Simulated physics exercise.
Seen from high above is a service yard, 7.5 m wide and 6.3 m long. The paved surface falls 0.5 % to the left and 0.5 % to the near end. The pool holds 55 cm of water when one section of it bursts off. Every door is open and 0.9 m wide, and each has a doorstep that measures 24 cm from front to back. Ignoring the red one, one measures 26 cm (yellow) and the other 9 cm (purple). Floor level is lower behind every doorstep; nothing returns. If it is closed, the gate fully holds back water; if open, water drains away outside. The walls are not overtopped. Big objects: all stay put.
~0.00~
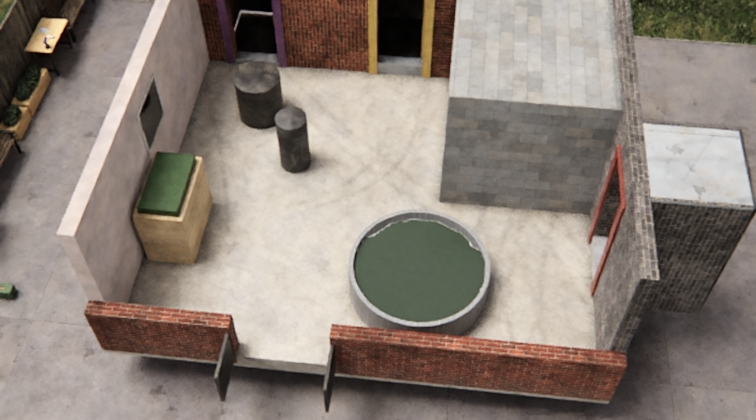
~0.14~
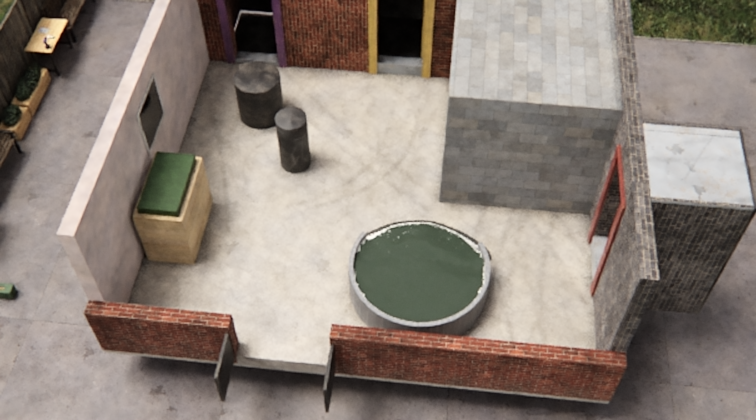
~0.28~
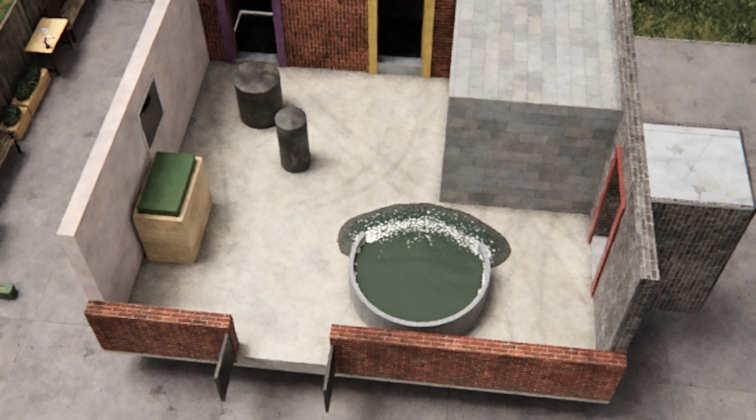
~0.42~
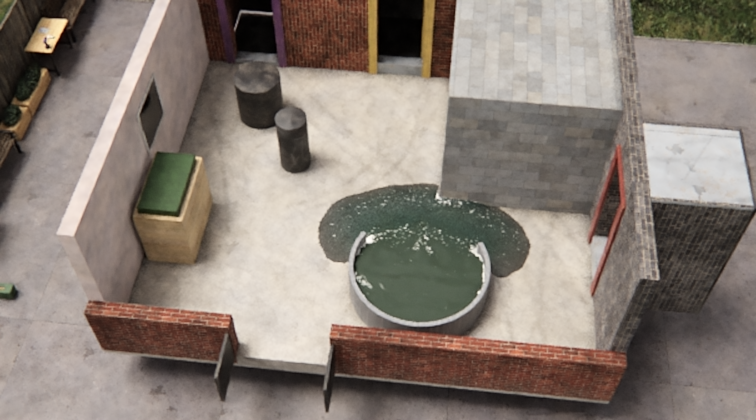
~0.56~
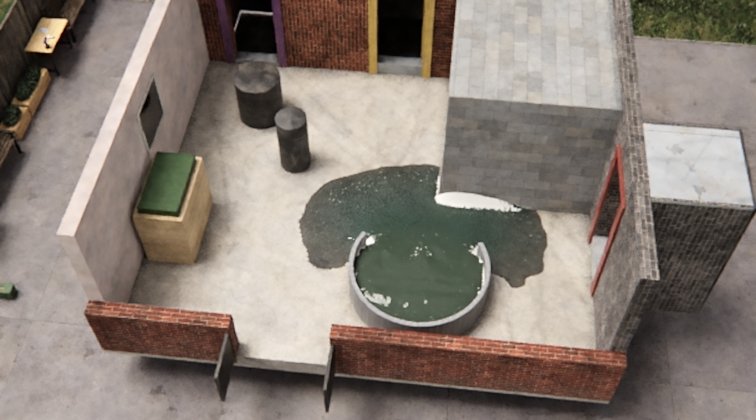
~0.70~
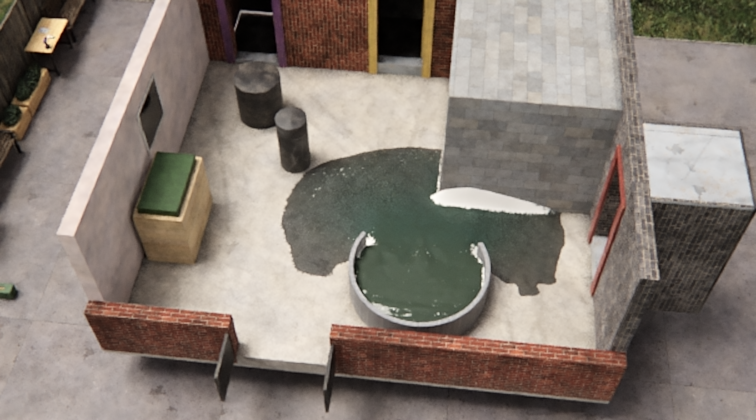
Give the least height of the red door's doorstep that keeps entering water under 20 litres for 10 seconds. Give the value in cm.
Roughly 12.5 cm.
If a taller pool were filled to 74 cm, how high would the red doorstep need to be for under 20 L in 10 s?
About 18 cm.
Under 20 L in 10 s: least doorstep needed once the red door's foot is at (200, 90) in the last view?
Around 12.0 cm would do it.
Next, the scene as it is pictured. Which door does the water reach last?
Purple.
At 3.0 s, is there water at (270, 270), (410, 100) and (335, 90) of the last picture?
One after another they are bone dry, soaked, then soaked.
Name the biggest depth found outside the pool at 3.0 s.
22 cm.
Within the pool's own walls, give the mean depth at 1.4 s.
Average depth: Approx. 27 cm.
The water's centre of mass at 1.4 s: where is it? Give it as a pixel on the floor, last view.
Centre estimate: (422, 241) px, approximately.
After 1.4 s water covers 35 % of the floor, deepest (35 cm) near (449, 206); 9 cm at the red door, 0 litres in over its 25 cm doorstep.
After 3.0 s water covers 60 % of the floor, deepest (22 cm) near (590, 376); 16 cm at the red door, 0 litres in over its 25 cm doorstep.
After 10.0 s water covers 95 % of the floor, deepest (10 cm) near (345, 352); 6 cm at the red door, 0 litres in over its 25 cm doorstep.
At the red door as built, the water arrived by 1.2 s and peaked near 18 cm at 2.4 s.
Run again over the same 10 s with other heights there, 28 litres in over 11 cm, 9 litres over 15 cm. The limit of 20 litres is kept from about 12.5 cm up.
